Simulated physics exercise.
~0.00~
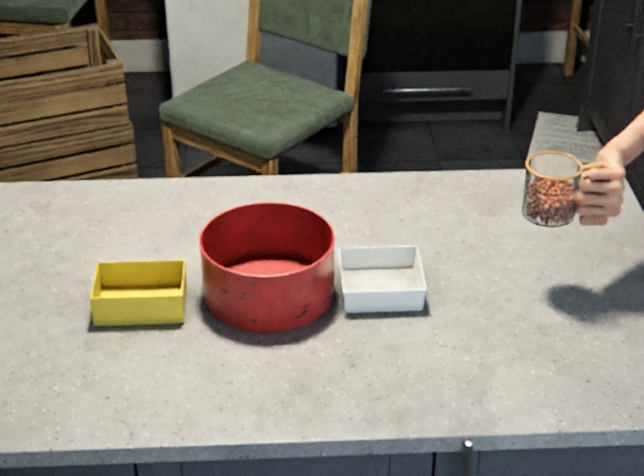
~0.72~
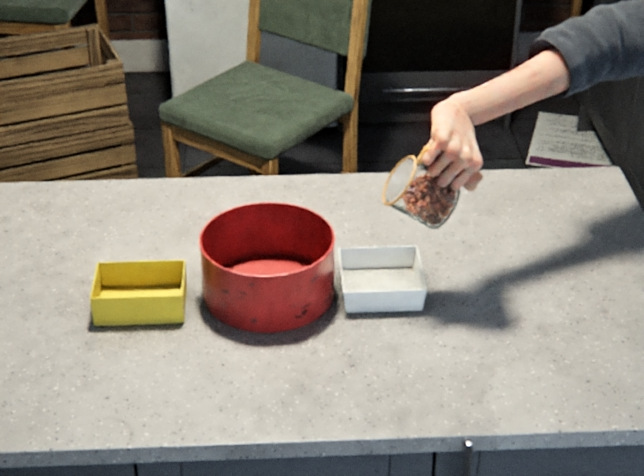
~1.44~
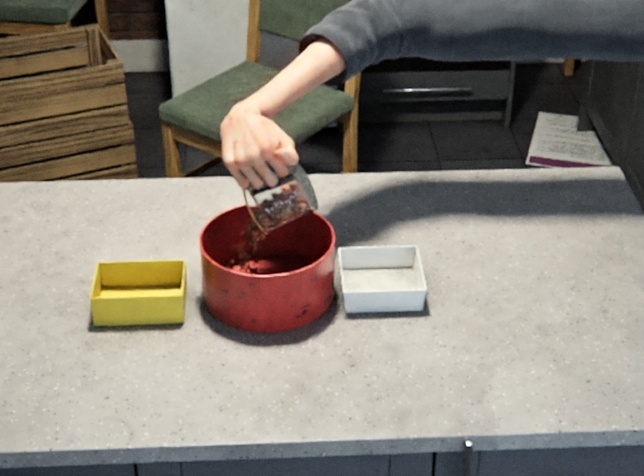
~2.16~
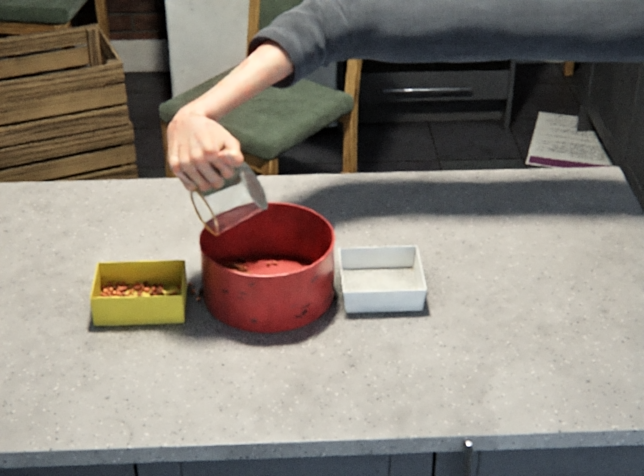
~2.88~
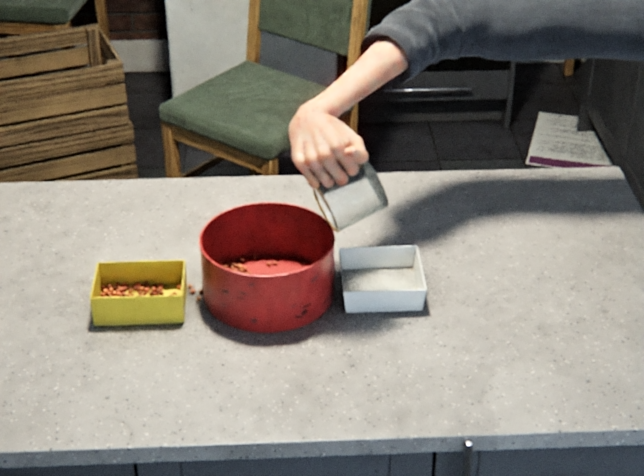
Hand tipping a glass cup of reddish pellets leftward over a red pot, most landing there and some in a yellow tin.
